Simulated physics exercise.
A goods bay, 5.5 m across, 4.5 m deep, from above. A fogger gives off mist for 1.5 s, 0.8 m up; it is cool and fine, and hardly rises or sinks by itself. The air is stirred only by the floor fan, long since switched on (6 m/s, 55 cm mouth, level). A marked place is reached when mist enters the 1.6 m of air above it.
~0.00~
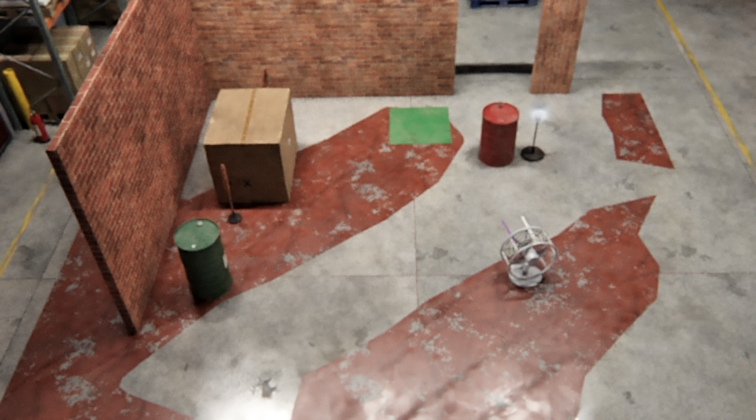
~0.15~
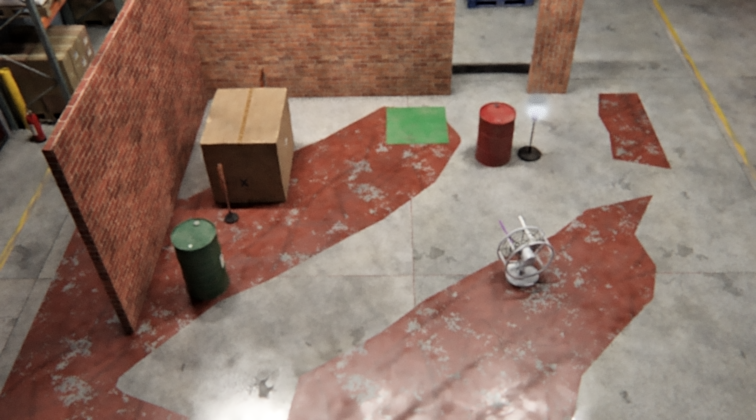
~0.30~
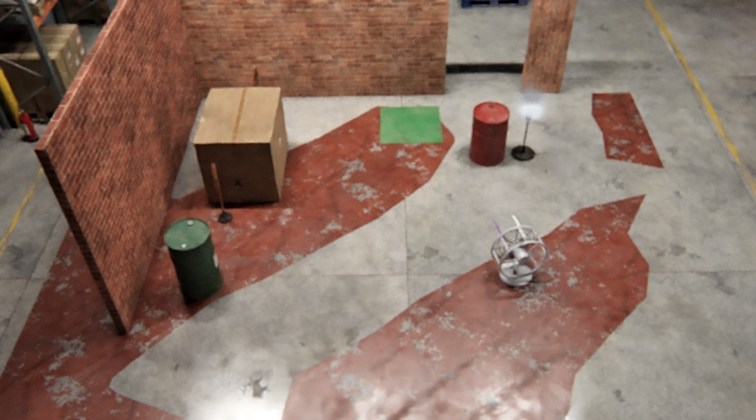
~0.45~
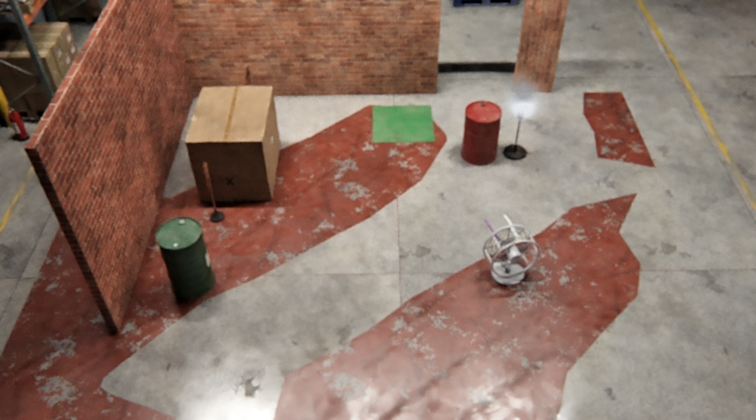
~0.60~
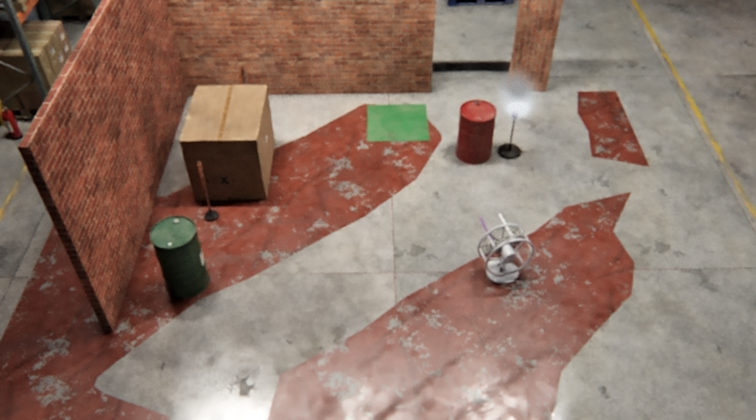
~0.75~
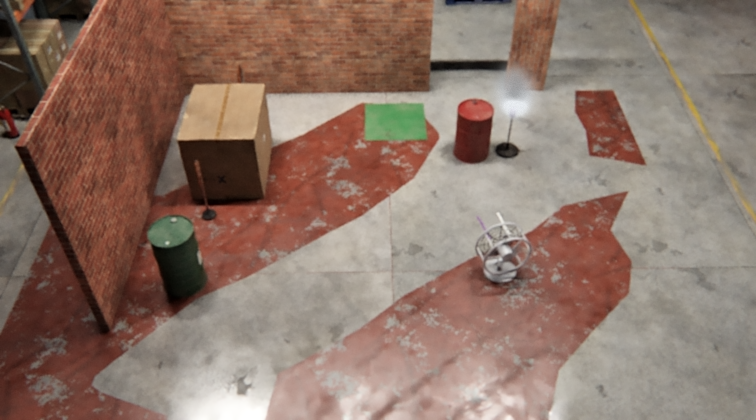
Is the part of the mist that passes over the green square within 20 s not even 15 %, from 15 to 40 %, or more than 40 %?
The share reaching it is less than 15 %.
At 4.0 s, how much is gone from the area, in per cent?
Some 2 per cent.
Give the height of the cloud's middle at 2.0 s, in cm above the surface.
About 90 cm.
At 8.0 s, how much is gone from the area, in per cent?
Near 70 %.
By 2.0 s, 0 % has passed over the green square; 0 % has left the area, and the middle of the rest is near (508, 78).
By 4.0 s, 0 % has passed over the green square; 2 % has left the area, and the middle of the rest is near (483, 55).
By 8.0 s, 1 % has passed over the green square; 71 % has left the area, and the middle of the rest is near (508, 17).
By 20.0 s, 1 % has passed over the green square; 98 % has left the area.
